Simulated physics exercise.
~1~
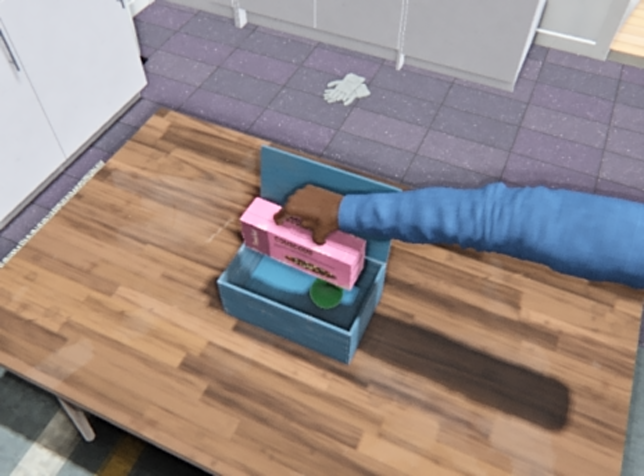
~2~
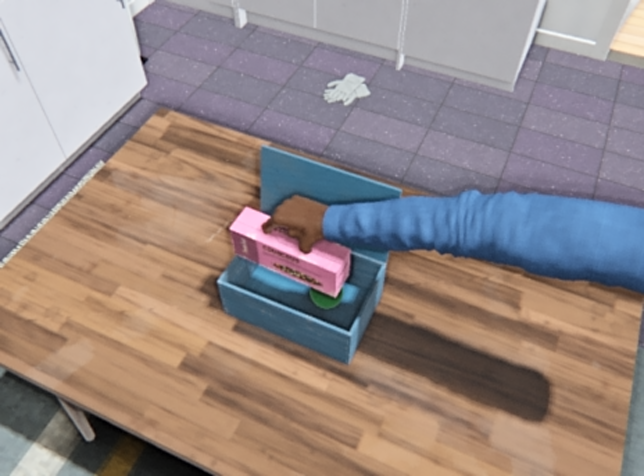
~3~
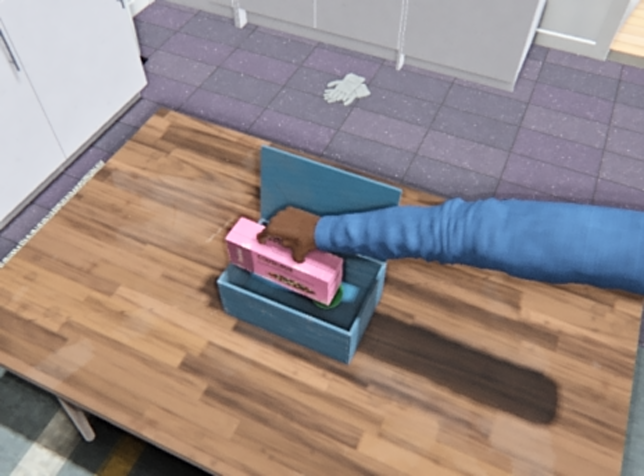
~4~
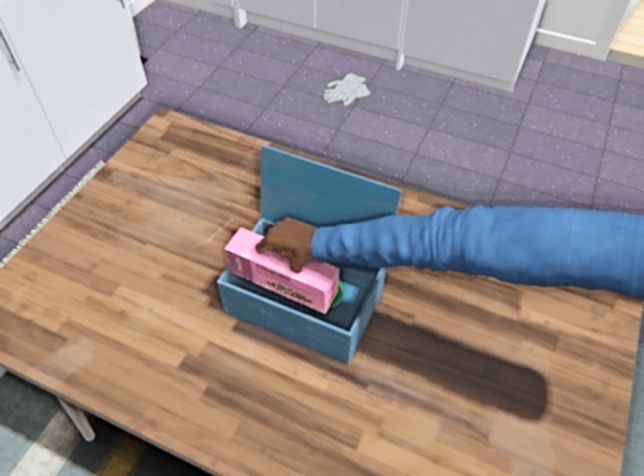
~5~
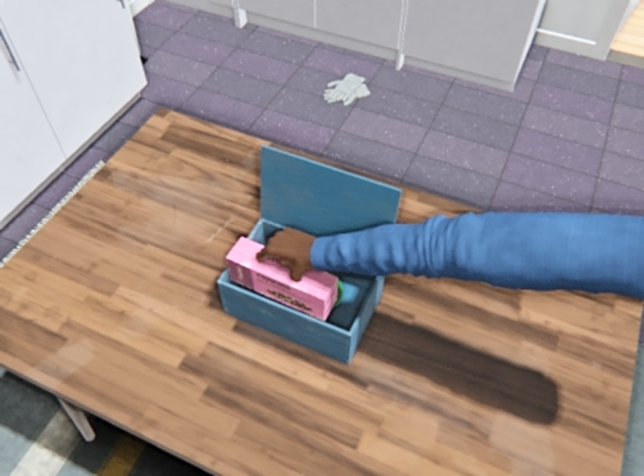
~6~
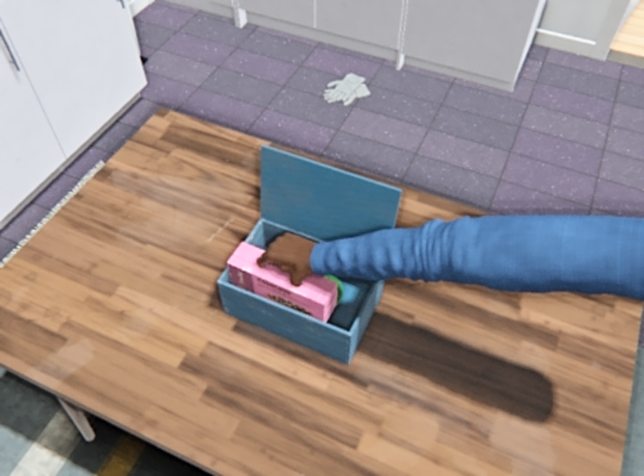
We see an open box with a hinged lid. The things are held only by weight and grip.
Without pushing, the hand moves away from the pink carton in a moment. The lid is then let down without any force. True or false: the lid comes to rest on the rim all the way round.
True.
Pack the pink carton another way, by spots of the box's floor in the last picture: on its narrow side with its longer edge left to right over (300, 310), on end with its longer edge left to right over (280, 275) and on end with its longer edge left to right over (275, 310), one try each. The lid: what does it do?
First, it closes; second, it stays ajar; third, it stays ajar.
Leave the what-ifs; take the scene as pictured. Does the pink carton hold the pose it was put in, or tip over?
At the finish it holds its orientation.
Then, 1.30 s on from there, lid 80° above the rim; pink carton shifted a little near (285, 303).
Then, 1.80 s on from there, lid 33° above the rim; pink carton shifted a little near (285, 303).
In the end, lid shut; moved from the start, pink carton; green apple unmoved. At the end, from the last picture's camera, pink carton near (285, 303).
